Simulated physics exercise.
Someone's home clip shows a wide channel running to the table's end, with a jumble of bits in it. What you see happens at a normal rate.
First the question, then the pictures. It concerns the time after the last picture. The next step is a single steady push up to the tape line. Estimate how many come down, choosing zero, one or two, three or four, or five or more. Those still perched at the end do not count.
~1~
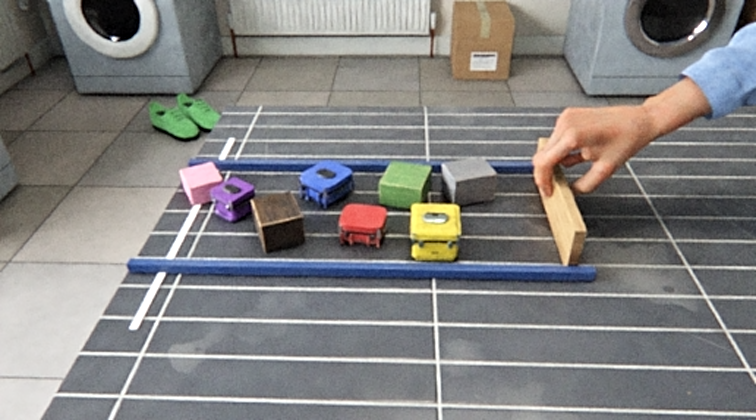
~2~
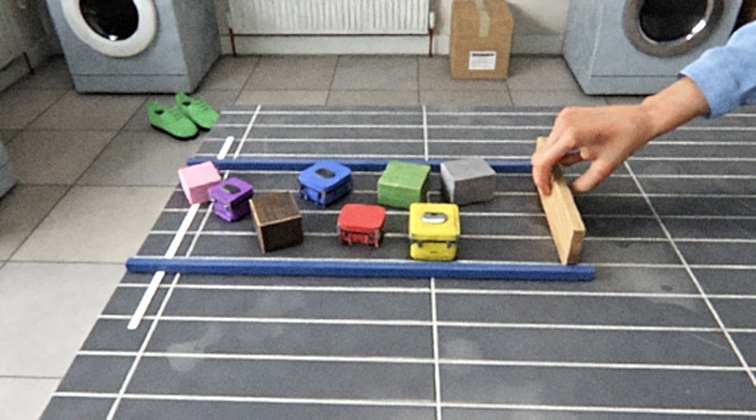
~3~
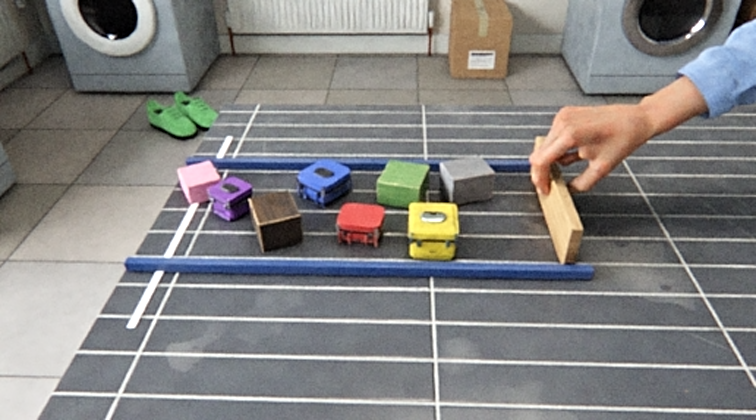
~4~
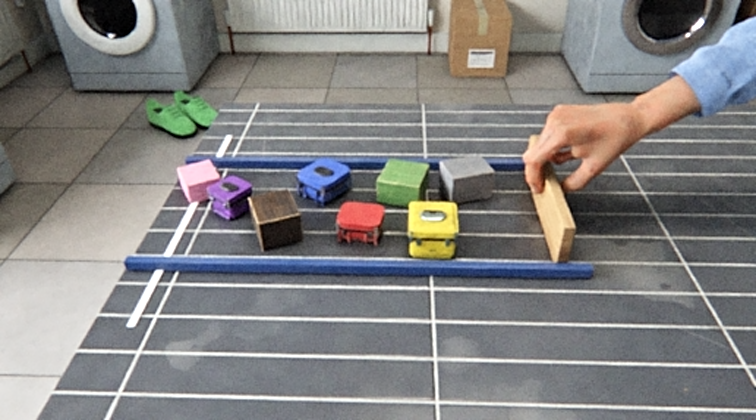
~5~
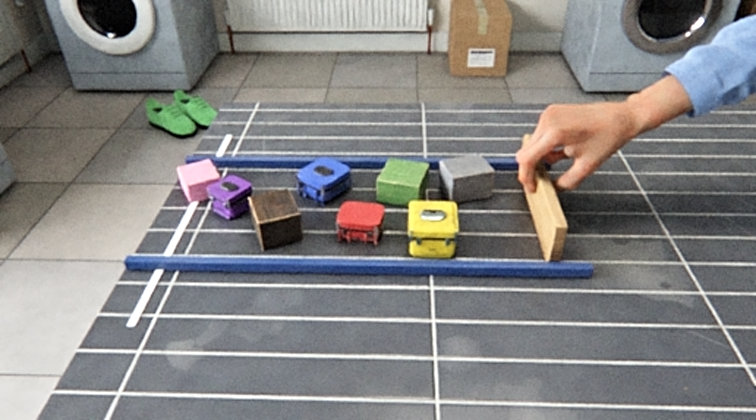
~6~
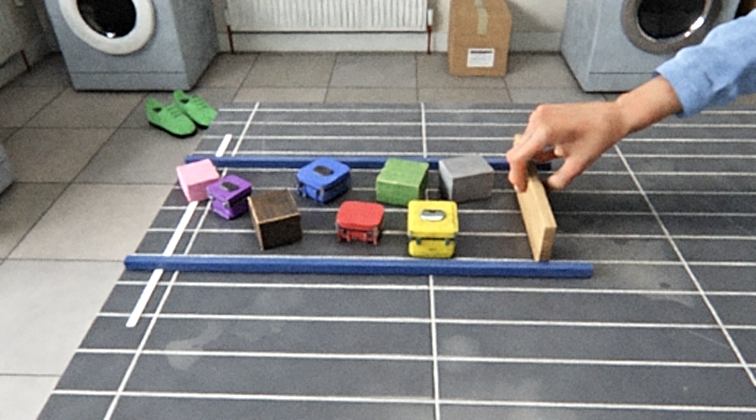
I predict that five of them or more will leave the table.
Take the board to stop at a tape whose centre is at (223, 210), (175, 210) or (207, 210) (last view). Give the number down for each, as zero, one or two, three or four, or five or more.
More than four; more than four; five or over.
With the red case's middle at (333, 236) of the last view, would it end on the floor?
Result: It does not stay.
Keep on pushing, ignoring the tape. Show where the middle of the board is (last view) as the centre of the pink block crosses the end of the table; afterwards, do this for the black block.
The middle would be close to (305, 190) and then close to (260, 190).
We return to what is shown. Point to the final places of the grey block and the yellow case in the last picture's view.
Okay, so first (179, 172), and next (148, 226).
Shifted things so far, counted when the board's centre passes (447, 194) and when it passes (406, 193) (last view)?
Answer - first 3, then 5.
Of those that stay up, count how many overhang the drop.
I'd put it at 2.
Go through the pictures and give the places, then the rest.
In the first picture, pink block (203, 184); purple case (235, 200); black block (278, 221); board (557, 198); tape (194, 213).
In the second picture, purple case (233, 200); board (555, 197).
In the third picture, black block (276, 220); blue case (325, 183).
In the fourth picture, pink block (200, 182); yellow case (433, 229).
In the fifth picture, purple case (232, 198); green block (404, 182).
In the sixth picture, pink block (200, 181); purple case (232, 197); black block (276, 219); board (530, 194); tape (191, 210).
Soon after, none off yet; pink block at rest near (200, 181); purple case at rest near (232, 197); black block at rest near (276, 219).
After that, none off yet; pink block displaced a little near (189, 180); purple case displaced about its own width near (188, 203); black block displaced about its own width near (218, 215).
And then, three off so far; pink block off the edge; purple case on its way down; black block tilting well over near (123, 225).
In the end, the number that fall off is five or more; gone, green block, red case, blue case, black block, purple case and pink block.
